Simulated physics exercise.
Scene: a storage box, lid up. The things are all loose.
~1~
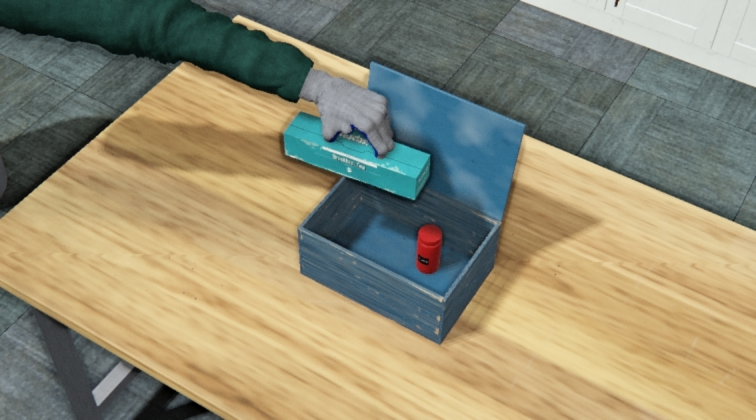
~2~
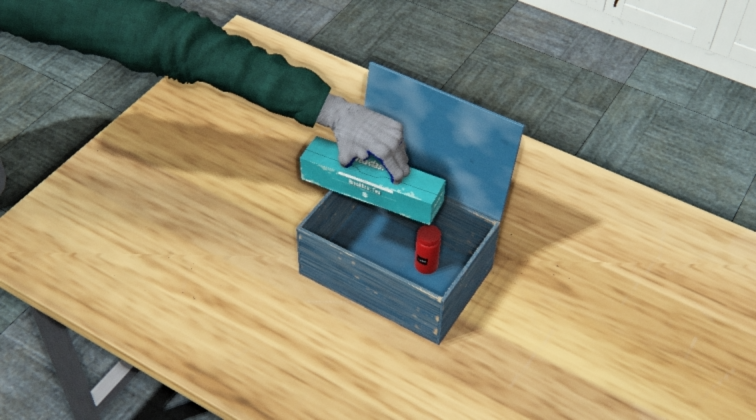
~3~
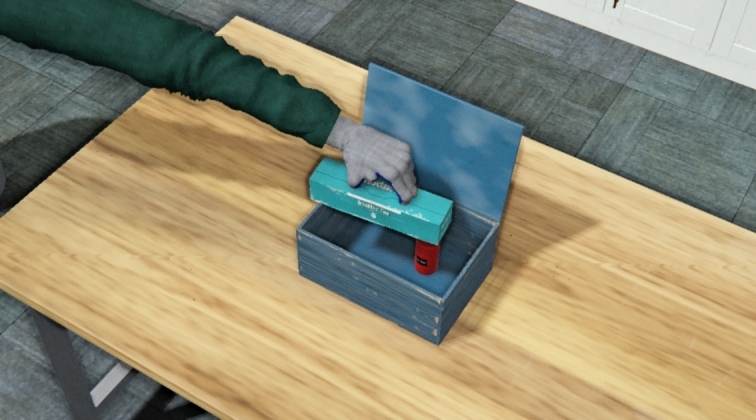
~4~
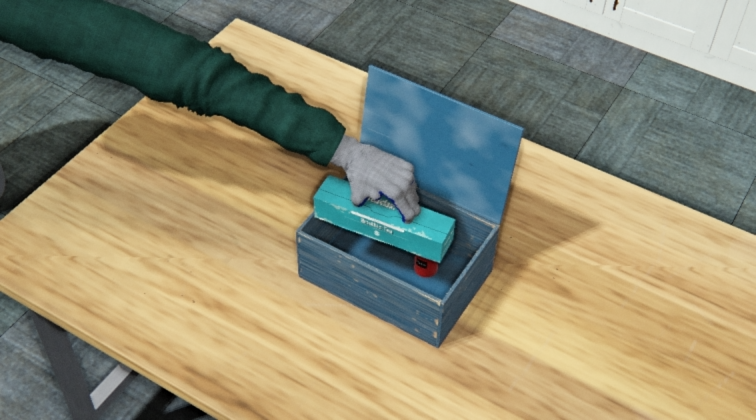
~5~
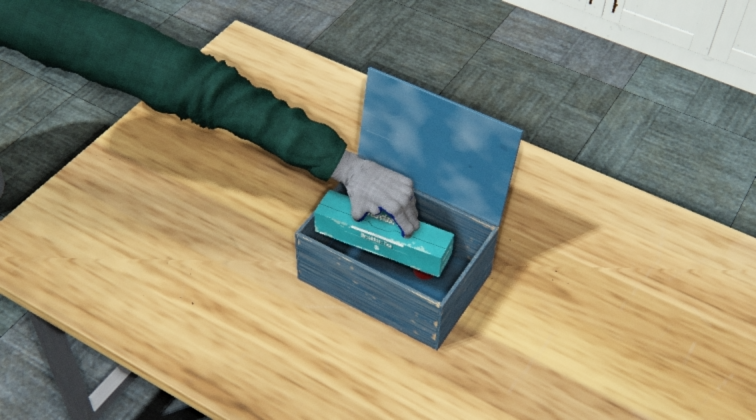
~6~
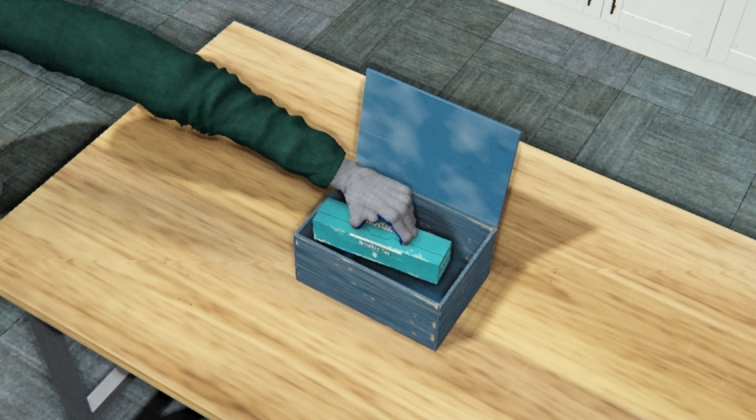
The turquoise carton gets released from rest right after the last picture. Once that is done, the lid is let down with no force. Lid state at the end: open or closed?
My prediction: Lid on the rim.
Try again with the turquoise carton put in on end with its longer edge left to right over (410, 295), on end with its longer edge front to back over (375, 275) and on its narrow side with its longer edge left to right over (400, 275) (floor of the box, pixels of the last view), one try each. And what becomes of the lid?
In the first case it will not close; in the second case it will not close; in the third case it closes.
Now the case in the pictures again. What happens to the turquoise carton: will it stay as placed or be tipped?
As it turns out, it keeps its original angle.
Then, 0.30 s on from there, turquoise carton shifted a little near (380, 273).
Then, 1.50 s on from there, lid 66° above the rim; turquoise carton shifted a little near (380, 273).
Then, 1.80 s on from there, lid 34° above the rim; turquoise carton shifted a little near (380, 273).
Then, 2.00 s on from there, lid 7° above the rim; turquoise carton shifted a little near (380, 273).
In the end, lid shut; moved from the start, turquoise carton; red shaker unmoved. At the end, from the last picture's camera, turquoise carton near (380, 273).
